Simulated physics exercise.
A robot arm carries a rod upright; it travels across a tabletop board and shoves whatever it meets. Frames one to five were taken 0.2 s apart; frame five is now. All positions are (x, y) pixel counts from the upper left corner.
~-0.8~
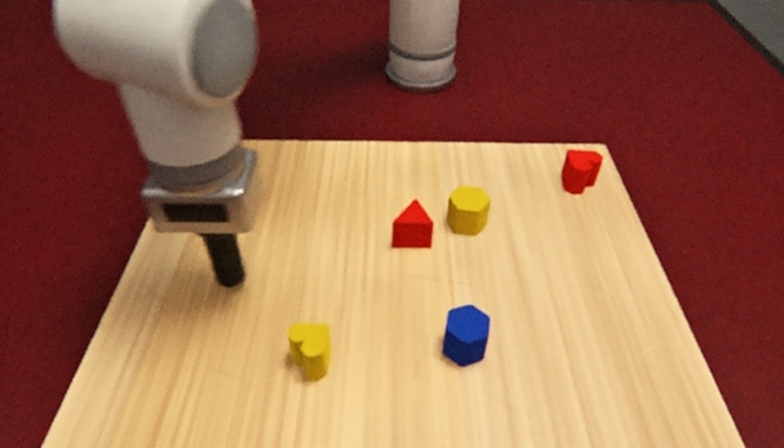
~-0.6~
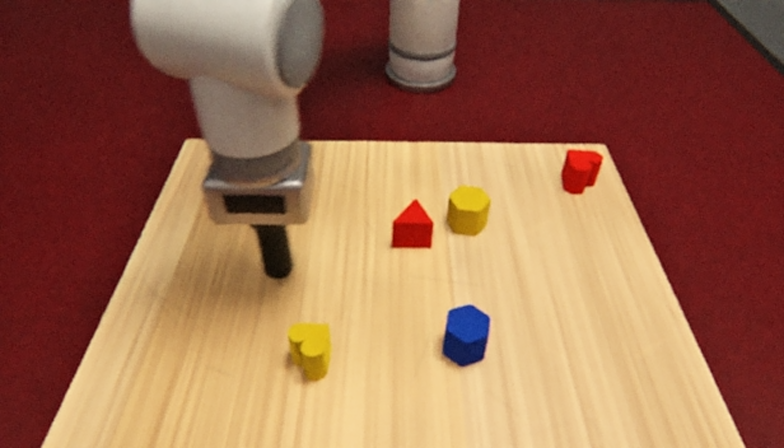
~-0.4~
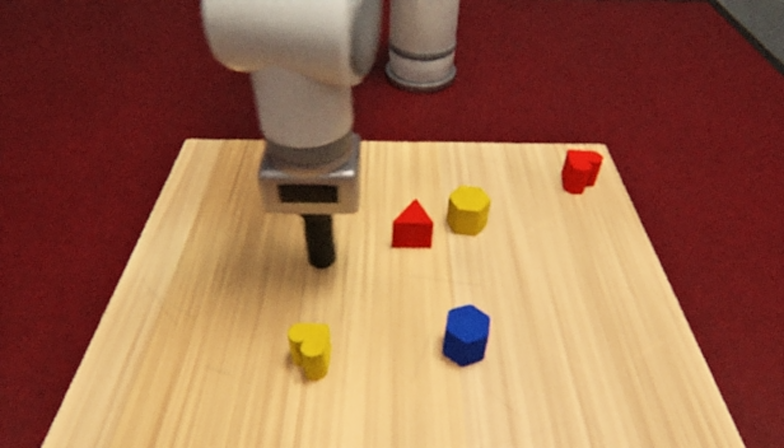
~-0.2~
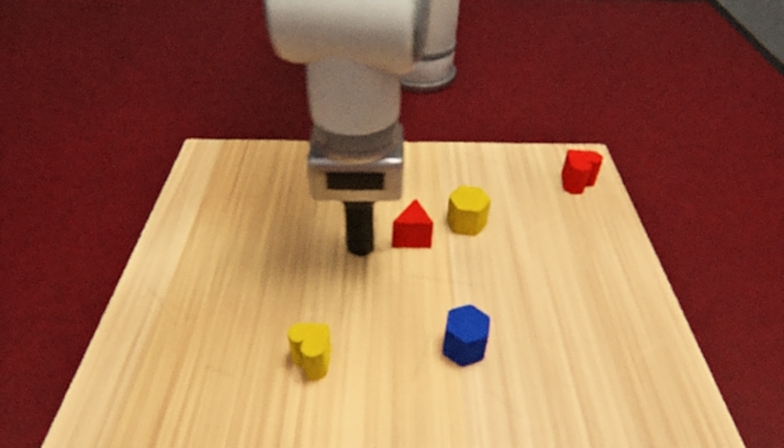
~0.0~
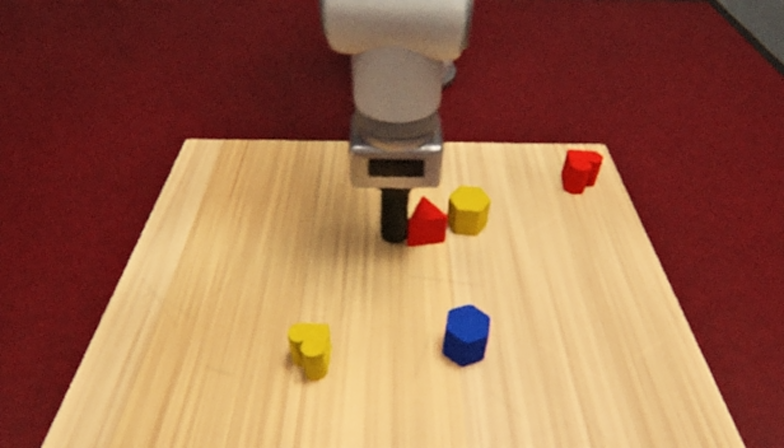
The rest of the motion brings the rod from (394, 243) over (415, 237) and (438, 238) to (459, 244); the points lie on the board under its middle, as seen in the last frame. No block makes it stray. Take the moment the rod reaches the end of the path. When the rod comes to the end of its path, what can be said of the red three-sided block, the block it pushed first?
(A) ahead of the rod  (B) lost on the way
I'll go with A - ahead of the rod.
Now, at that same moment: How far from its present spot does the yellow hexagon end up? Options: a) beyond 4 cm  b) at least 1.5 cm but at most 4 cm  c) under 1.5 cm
b: At least 1.5 cm but at most 4 cm.
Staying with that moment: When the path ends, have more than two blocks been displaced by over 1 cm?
I believe not.
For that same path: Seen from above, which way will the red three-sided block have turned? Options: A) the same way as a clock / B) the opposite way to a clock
B: The opposite way to a clock.
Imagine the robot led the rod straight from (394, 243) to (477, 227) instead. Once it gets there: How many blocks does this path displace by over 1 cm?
Moved: 2.
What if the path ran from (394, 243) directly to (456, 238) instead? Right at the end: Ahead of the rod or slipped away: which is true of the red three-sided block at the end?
I'd say it is still being pushed.
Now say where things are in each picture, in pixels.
In the first picture, rod tip (232, 277); block tops, red three-sided block (414, 214); yellow hexagon (470, 198).
In the second picture, rod (279, 269); blocks unchanged.
In the third picture, rod (322, 259); blocks unchanged.
In the fourth picture, rod (361, 247); blocks unchanged.
In the fifth picture, rod (394, 235); red three-sided block (426, 210); yellow hexagon (470, 198).
On the path given first. Halfway along, rod (428, 229); red three-sided block (456, 211); yellow hexagon (477, 196), turned 25° anticlockwise.
At the end, rod (460, 237); red three-sided block (488, 216), turned 40° anticlockwise; yellow hexagon (486, 194), turned 50° anticlockwise.
